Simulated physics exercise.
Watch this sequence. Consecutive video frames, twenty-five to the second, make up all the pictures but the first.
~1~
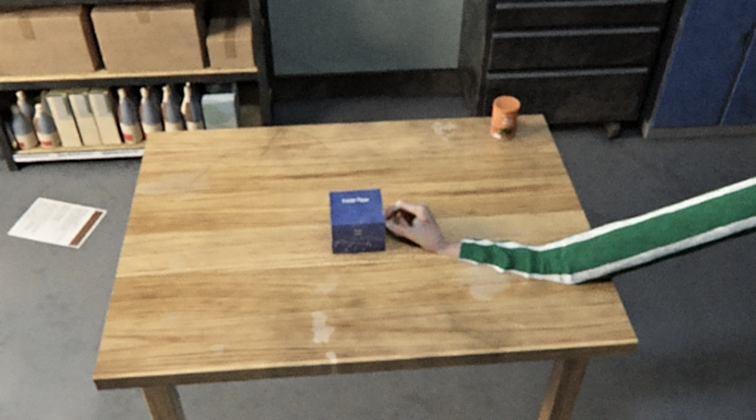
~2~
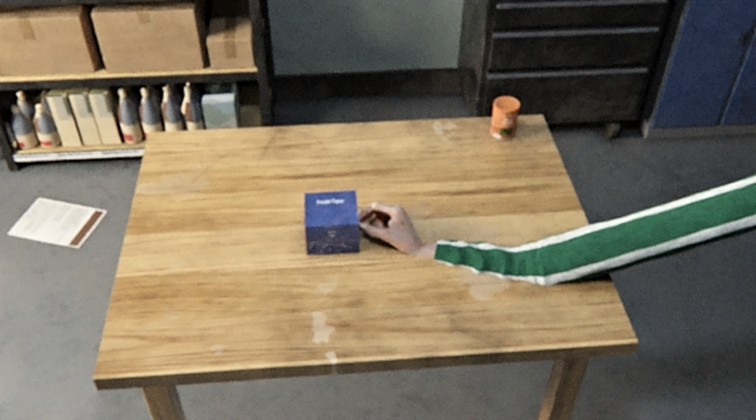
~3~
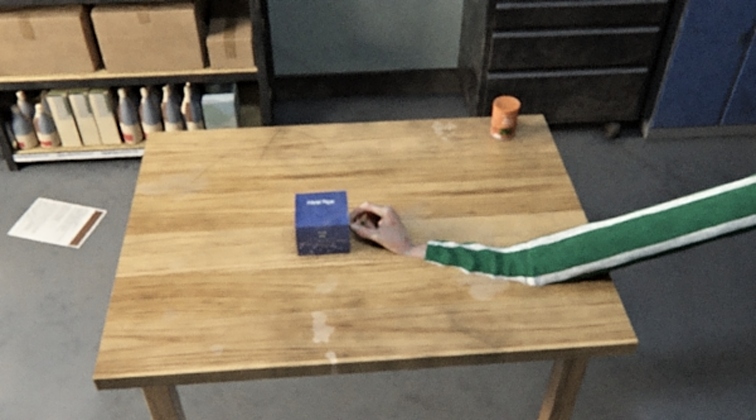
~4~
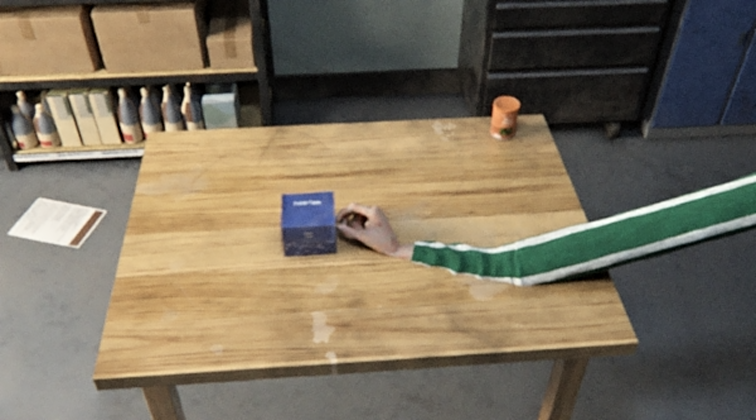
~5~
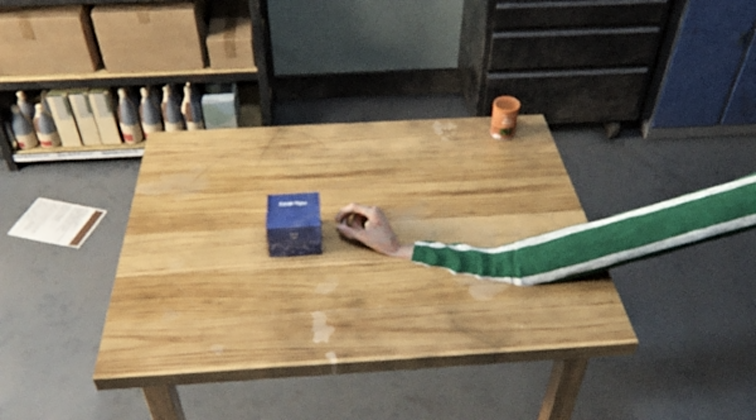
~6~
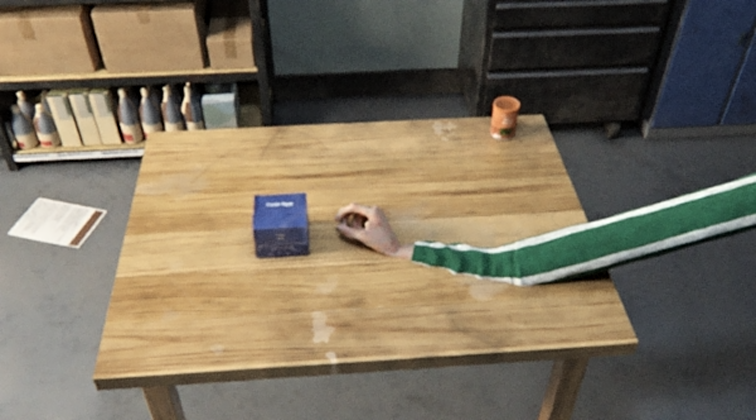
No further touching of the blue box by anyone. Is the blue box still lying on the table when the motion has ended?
Yes, it is still up there.
Then, 0.10 s later than the last frame, blue box moved about its own width near (255, 227).
Then, 0.20 s later than the last frame, blue box moved about its own width near (238, 228).
When it is over, moved from the start, blue box. End places, in pixels of the last picture, blue box near (228, 228).
